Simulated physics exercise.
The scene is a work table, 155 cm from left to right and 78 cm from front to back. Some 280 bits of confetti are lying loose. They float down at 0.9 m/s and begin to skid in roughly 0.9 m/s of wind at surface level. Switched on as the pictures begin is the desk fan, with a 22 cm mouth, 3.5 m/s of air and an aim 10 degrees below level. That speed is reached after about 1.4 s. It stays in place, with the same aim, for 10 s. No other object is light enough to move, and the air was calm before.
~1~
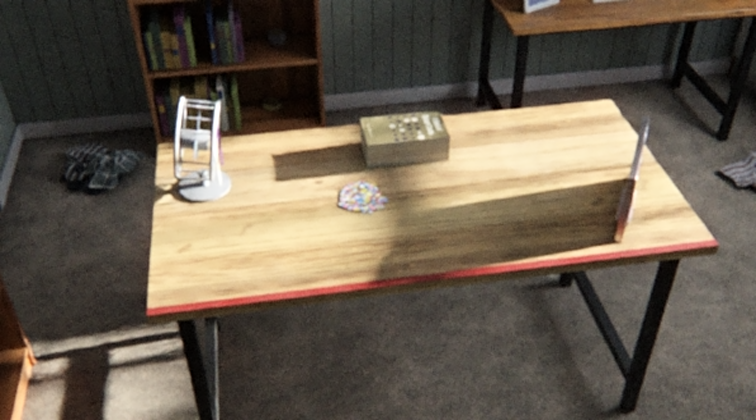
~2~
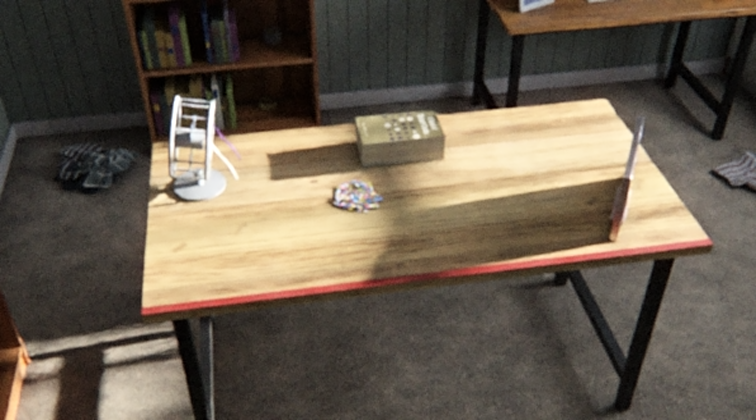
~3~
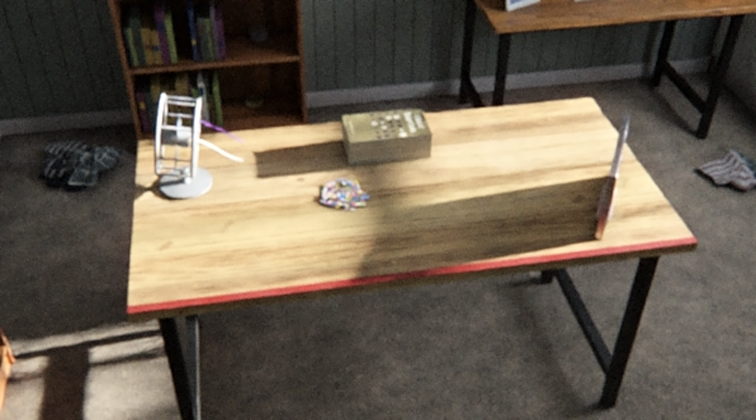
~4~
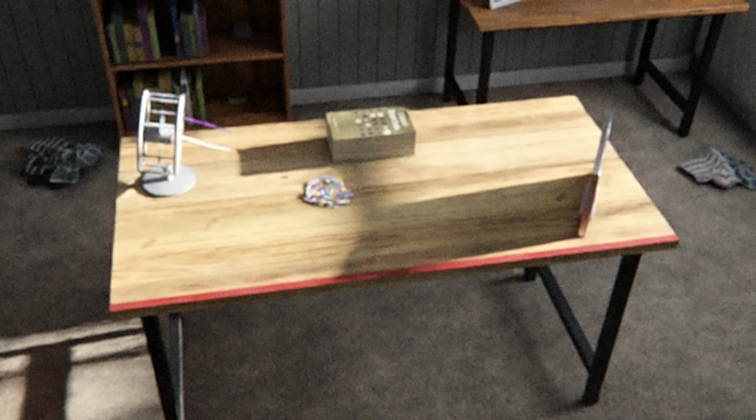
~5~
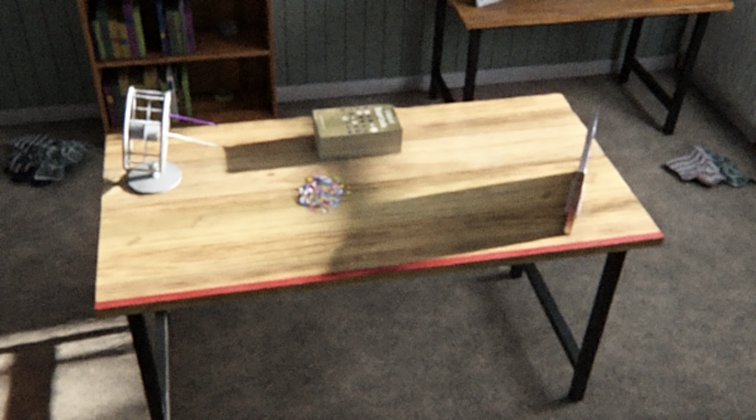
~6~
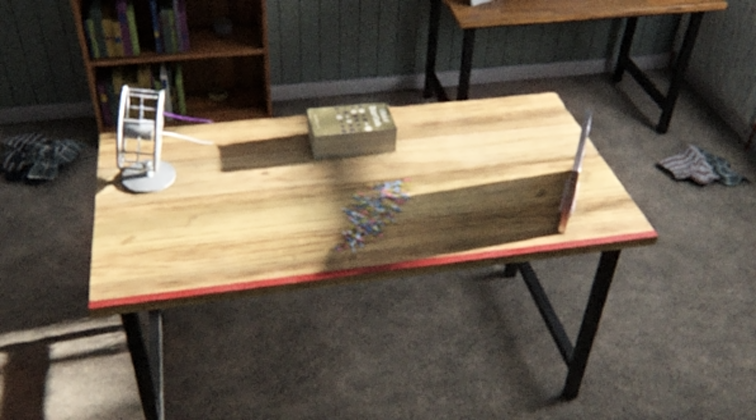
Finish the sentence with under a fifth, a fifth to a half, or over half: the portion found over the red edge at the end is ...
The portion found there is over half.
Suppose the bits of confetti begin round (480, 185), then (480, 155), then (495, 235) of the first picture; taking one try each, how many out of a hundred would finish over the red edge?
It goes 10 %, then 0 %, then 100 %.
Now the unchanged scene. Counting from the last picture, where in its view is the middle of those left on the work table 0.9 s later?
Around pixel (412, 262).
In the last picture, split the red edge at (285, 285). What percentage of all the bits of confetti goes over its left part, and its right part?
About 0 per cent left, about 100 per cent right.
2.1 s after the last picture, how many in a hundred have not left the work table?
Around 10 %.
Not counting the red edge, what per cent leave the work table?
Roughly 2 %.
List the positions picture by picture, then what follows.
In the first frame, the middle of the bits of confetti is near (365, 197), none has stirred yet and the mouth of the desk fan is at (197, 140).
In the second frame, the middle of the bits of confetti is near (360, 195), none has stirred yet and the red edge is centred on (441, 278).
In the third frame, the middle of the bits of confetti is near (346, 194), none has stirred yet, the top of a book is at (386, 125) and the top of a laptop is at (620, 144).
In the fourth frame, the middle of the bits of confetti is near (330, 191) and none has stirred yet.
In the fifth frame, the middle of the bits of confetti is near (325, 192), the farthest in sight from the desk fan is at (349, 193) and about 50 % have left their places.
In the sixth frame, the middle of the bits of confetti is near (377, 211), the farthest in sight from the desk fan is at (409, 184) and all have left their places.
Then, 0.9 s after the last picture the count stands so, 79 % are over the red edge; the middle of those still in play is near (412, 262).
Then, 2.1 s after the last picture the count stands so, 90 % are over the red edge.
Then, 4.4 s after the last picture the count stands so, 96 % are over the red edge.
Then, 8.9 s after the last picture, at the end, 96 % are over the red edge.
